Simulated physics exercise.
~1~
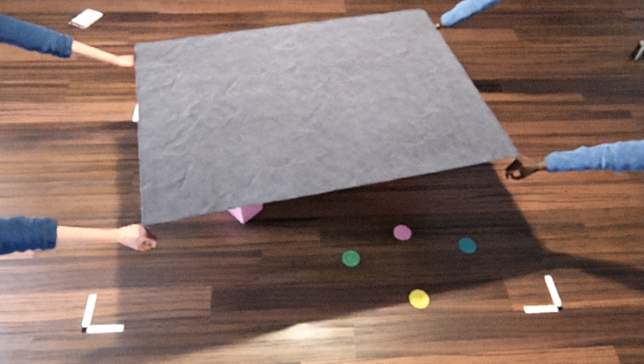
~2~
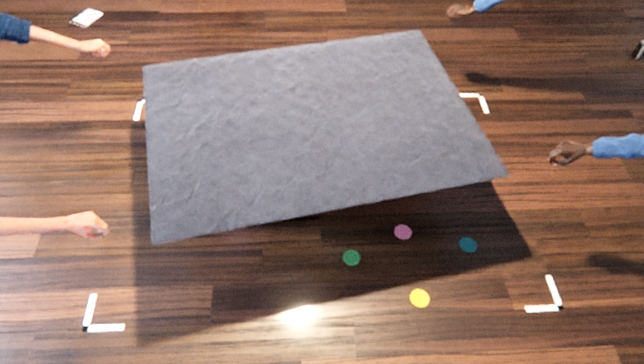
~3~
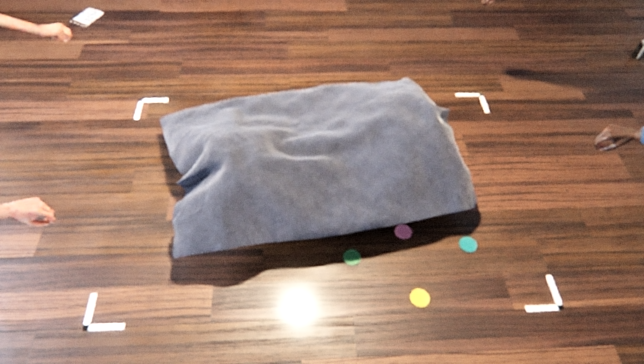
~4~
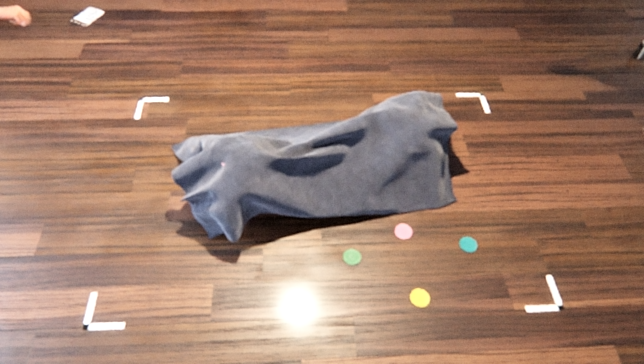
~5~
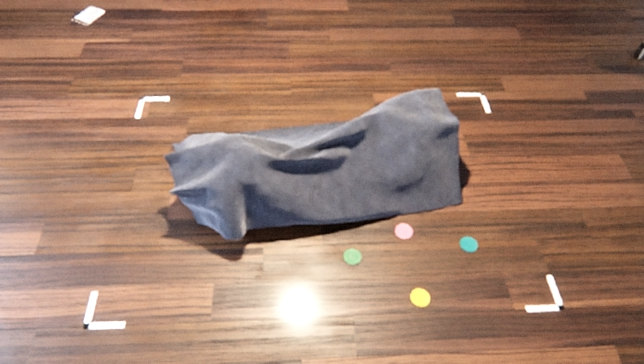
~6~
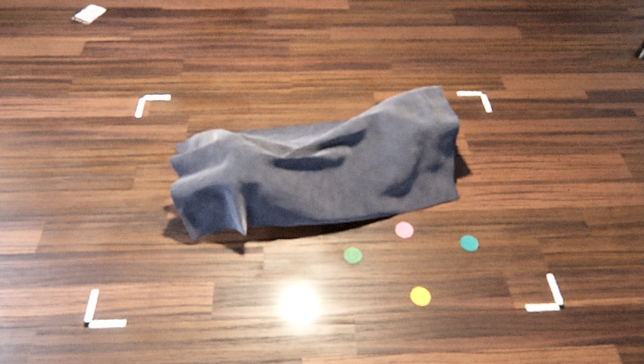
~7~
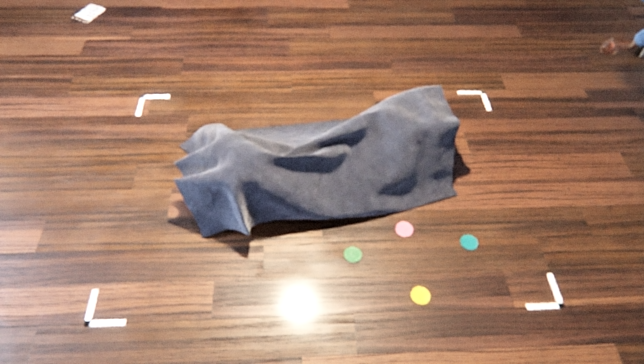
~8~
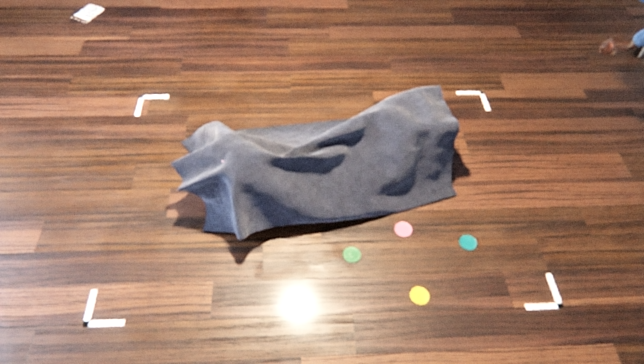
Grey blanket held level by several hands dropping onto hidden upright objects and settling in folds, leaving four coloured discs uncovered.
